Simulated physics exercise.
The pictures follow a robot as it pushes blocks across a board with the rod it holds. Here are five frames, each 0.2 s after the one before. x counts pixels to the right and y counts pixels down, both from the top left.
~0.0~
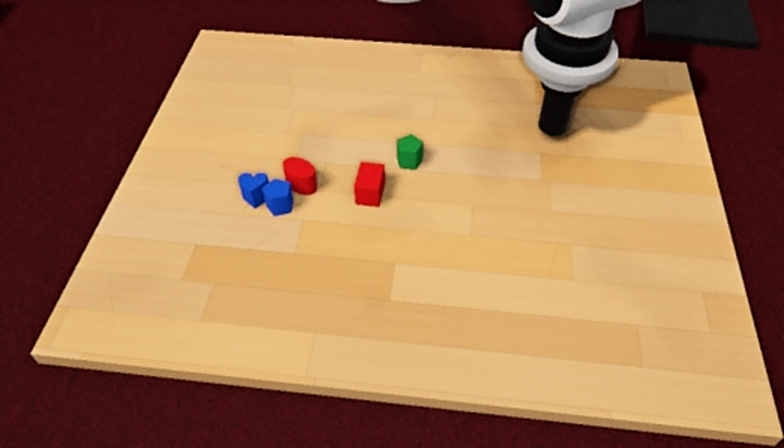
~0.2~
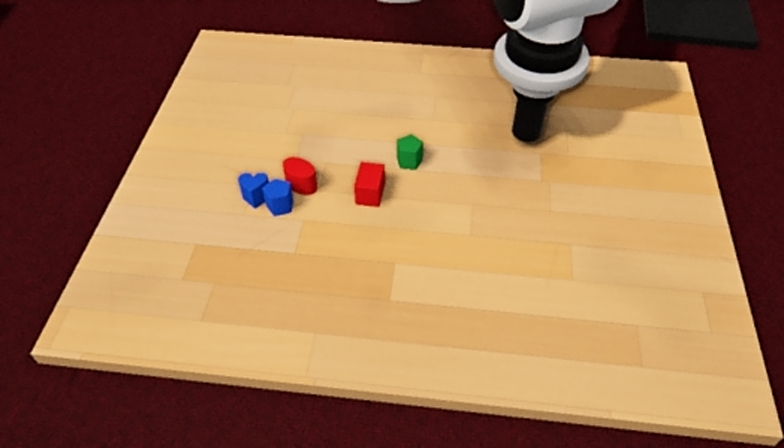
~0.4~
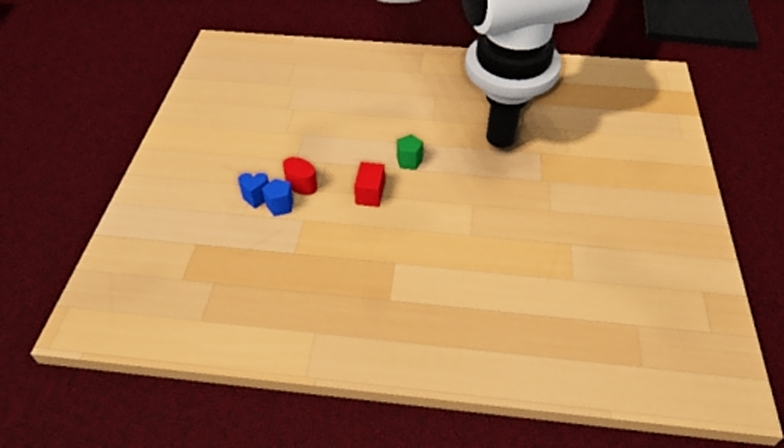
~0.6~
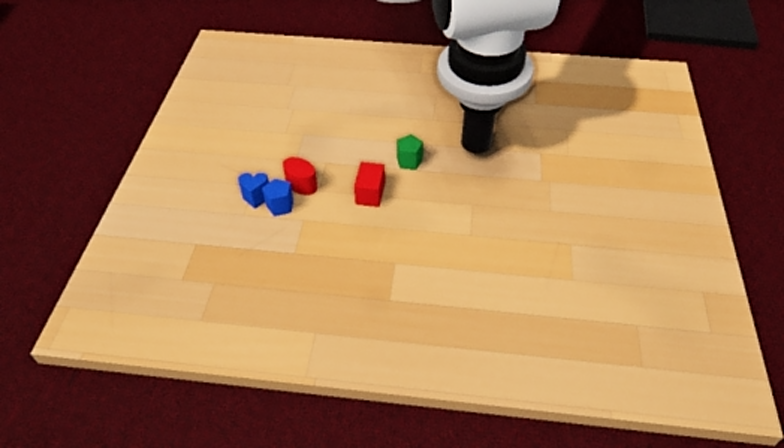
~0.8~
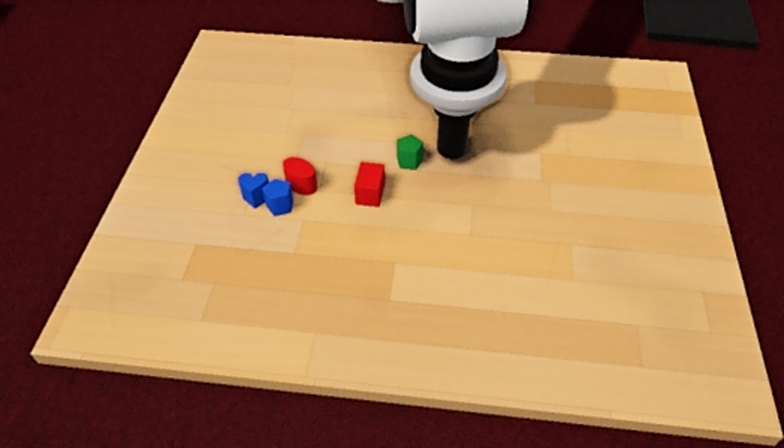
The footage shows a robotic arm with a black rod moving steadily left and slightly toward the viewer over a wooden board, nearing a green pentagon, while the red and blue blocks and the green one stay still.
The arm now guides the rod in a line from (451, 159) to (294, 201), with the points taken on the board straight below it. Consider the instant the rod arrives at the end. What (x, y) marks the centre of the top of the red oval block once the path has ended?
Final place: (274, 166).
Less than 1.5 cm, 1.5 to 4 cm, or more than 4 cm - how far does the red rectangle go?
It goes a long way, over 4 cm.
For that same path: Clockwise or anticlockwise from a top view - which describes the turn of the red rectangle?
In a top view, it turns counterclockwise.
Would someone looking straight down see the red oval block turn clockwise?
Yes, I think so.
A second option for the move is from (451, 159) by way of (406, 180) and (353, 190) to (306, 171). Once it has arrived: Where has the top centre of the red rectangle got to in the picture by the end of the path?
Around (323, 186).
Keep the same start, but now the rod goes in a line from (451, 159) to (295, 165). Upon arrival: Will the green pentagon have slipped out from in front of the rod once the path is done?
Yes - that is the case.
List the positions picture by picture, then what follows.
Rod's lower end at (553, 126); blue pentagon at (277, 188); red oval block at (299, 166); red rectangle at (370, 175); green pentagon at (410, 143), in the first picture.
Rod at (526, 132); blocks still, in the second picture.
Rod at (501, 138); blocks still, in the third picture.
Rod at (476, 144); blocks still, in the fourth picture.
Rod at (452, 149); blue pentagon at (277, 188); red oval block at (299, 166); red rectangle at (370, 175); green pentagon at (410, 143), in the fifth picture.
The first path, step by step. One third of the way, rod at (399, 163); green pentagon at (372, 145), turned 45° clockwise.
Two thirds of the way, rod at (346, 177); red rectangle at (342, 192), turned 70° anticlockwise; green pentagon at (352, 145).
At the end, rod at (292, 191); blue pentagon at (262, 194); red oval block at (274, 166), turned 70° clockwise; red rectangle at (334, 194), turned 115° anticlockwise; green pentagon at (352, 145), turned 135° clockwise.
